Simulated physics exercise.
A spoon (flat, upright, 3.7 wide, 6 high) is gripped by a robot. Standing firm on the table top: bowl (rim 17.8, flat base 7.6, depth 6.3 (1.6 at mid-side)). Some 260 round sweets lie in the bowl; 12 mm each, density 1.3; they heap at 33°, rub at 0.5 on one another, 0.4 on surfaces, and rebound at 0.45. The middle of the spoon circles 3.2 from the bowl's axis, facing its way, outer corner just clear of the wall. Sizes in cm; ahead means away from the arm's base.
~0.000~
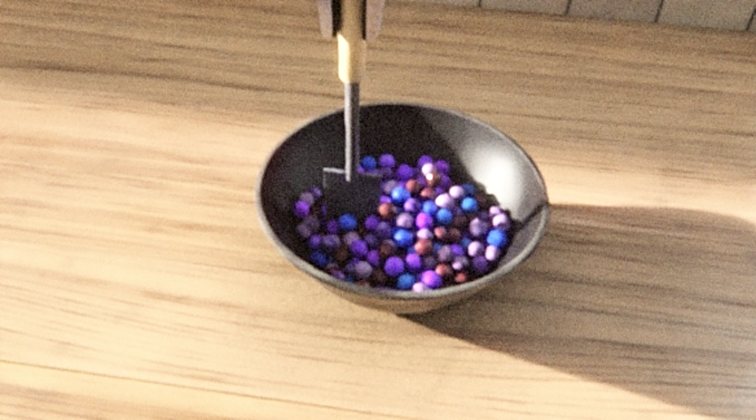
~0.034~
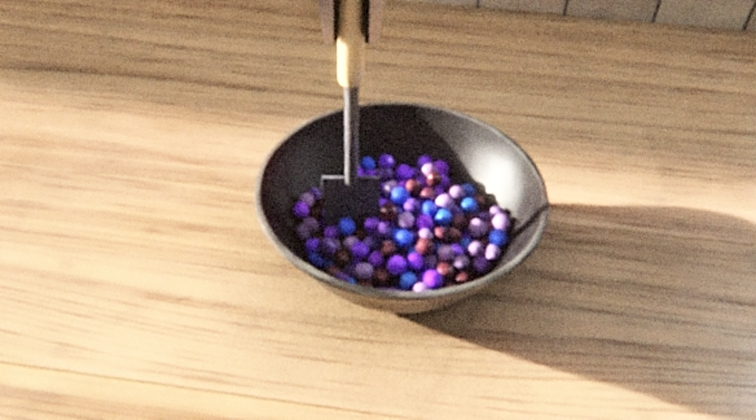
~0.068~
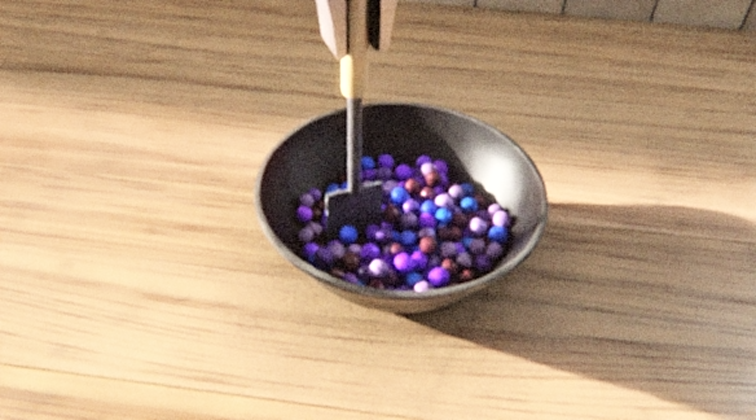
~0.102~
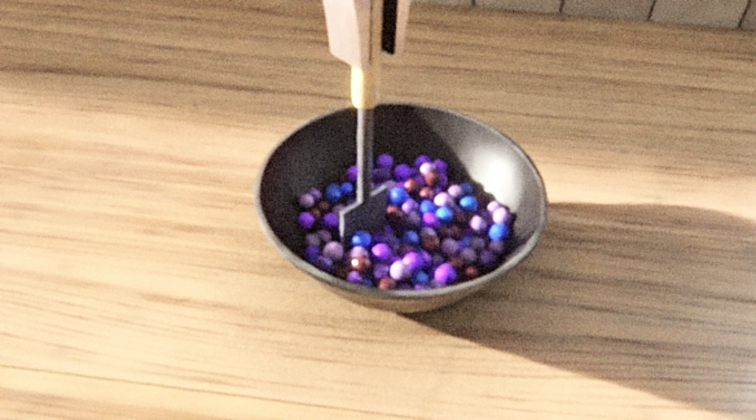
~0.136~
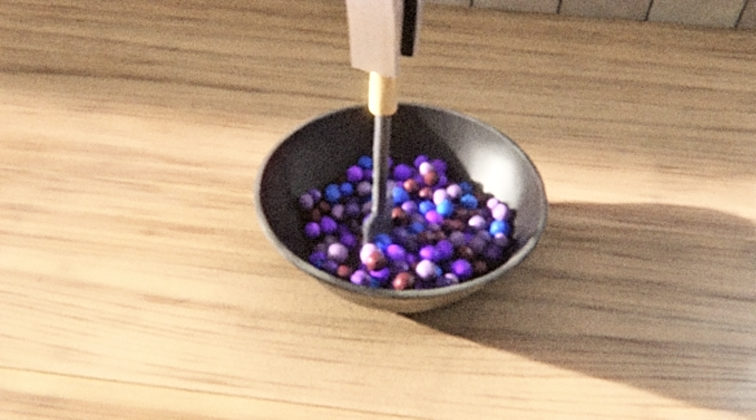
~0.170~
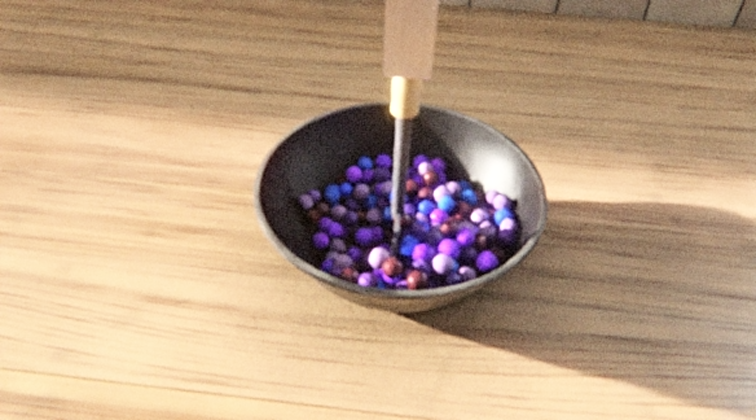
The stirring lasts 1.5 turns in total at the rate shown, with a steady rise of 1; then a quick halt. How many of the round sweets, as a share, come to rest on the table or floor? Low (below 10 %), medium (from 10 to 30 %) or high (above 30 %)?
Share on the table or floor: Low (below 10 %).
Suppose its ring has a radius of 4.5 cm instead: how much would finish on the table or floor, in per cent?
It would be near 10 per cent.
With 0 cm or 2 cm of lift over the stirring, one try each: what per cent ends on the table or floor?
Some 0 and 0 per cent.
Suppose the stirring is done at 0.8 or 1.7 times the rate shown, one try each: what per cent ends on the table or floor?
Some 0 and 20 per cent.
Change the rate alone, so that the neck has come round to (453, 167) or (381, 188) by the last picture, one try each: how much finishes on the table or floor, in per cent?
Some 20 and 0 per cent.
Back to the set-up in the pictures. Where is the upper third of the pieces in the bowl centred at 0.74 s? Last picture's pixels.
Near (399, 264).
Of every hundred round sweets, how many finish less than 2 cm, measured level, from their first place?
About 5 per cent.
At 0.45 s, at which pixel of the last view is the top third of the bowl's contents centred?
At about (383, 154).
After 0.45 s, 266° round, highest piece 7 above the table; 259 in the bowl, 1 on the table or floor, 1 in flight or on the tool.
After 0.74 s, 81° round, highest piece 7 above the table; 257 in the bowl, 4 on the table or floor.
After 1.08 s, 180° round, highest piece 5 above the table; 257 in the bowl, 4 on the table or floor.
After 1.78 s, 180° round, highest piece 5 above the table; 257 in the bowl, 4 on the table or floor.
In the end, 257 in the bowl, 4 on the table or floor. That is 2 % on the table or floor.
